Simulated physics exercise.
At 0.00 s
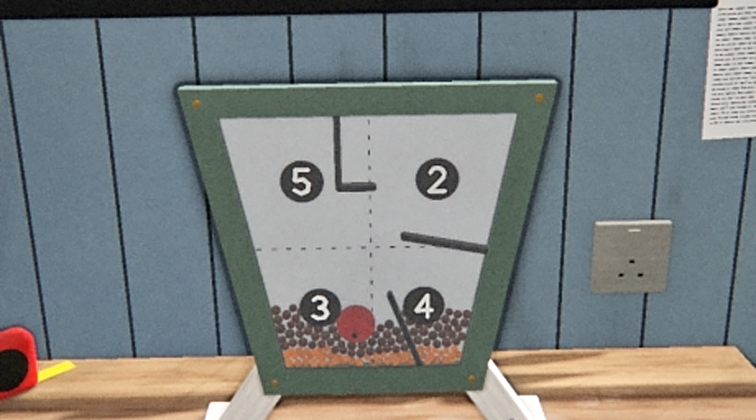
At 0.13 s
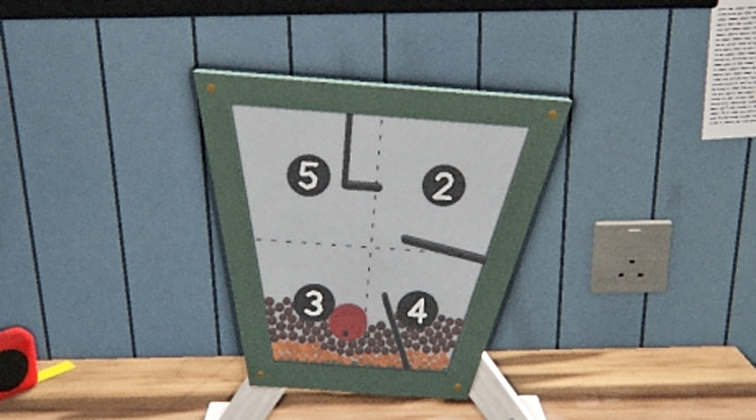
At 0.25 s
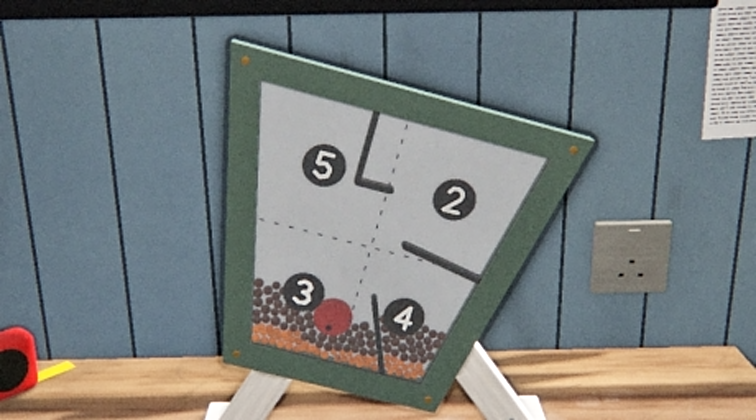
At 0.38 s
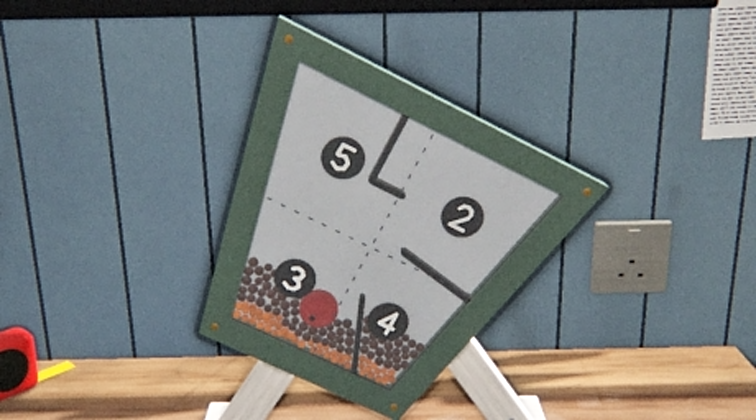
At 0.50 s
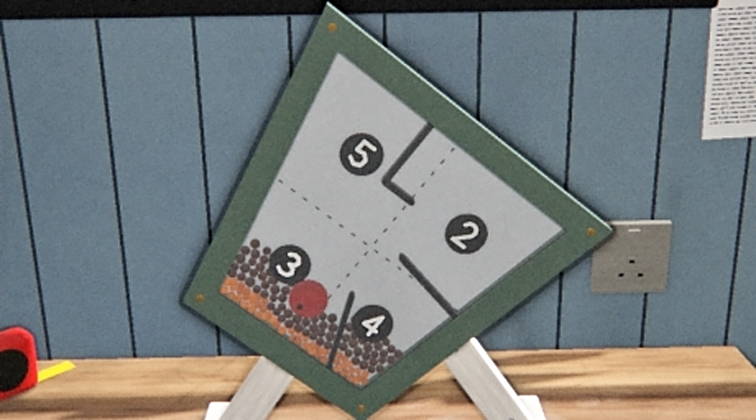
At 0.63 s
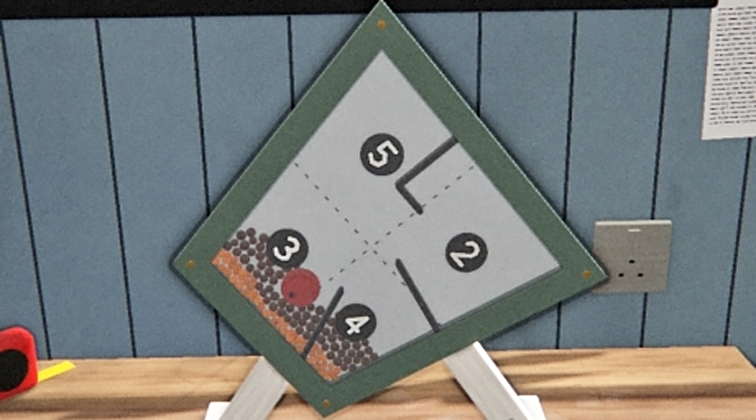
A green-framed case on a wooden bench turned steadily clockwise from level until it stood on one corner, while the dark and orange beads and the red disc inside shifted along with it toward the left.
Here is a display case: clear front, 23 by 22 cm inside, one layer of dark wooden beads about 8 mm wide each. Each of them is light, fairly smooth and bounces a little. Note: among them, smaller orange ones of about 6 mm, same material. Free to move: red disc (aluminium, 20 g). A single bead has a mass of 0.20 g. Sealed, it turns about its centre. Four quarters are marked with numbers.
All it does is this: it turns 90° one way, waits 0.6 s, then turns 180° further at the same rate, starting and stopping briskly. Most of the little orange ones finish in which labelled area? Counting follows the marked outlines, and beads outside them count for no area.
That would be 5.
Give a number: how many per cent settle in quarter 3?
Share: Approx. 0 %.
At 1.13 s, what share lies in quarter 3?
45 %.
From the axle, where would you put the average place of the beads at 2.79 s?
Offset approx. 4 cm left, 3 cm below.
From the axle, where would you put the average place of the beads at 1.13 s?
The middle sits around 8 cm left of it and 1 cm below it.
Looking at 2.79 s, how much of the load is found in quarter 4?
Share: Close to 45 percent.
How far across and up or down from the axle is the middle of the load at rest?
About 8 cm left and 5 cm below.
After 1.13 s, it stands 90° clockwise; the beads' middle is 8 cm left of and 1 cm below the centre; no. 3, 45 %, no. 4, 55 %; small ones, no. 3, 50 %, no. 4, 50 %.
After 2.79 s, it stands 180° clockwise; the beads' middle is 4 cm left of and 3 cm below the centre; no. 2, 40 %, no. 4, 45 %, no. 5, 20 %; small ones, no. 2, 40 %, no. 4, 25 %, no. 5, 40 %.
After 3.85 s, it has come round 270° clockwise; the beads' middle is 8 cm left of and 4 cm below the centre; no. 2, 20 %, no. 5, 80 %; small ones, no. 2, 25 %, no. 5, 75 %.
At rest by 5.0 s, it has come round 270° clockwise; no. 2, 20 %, no. 3, 0 %, no. 4, 0 %, no. 5, 80 %; small ones, no. 2, 25 %, no. 5, 75 %.
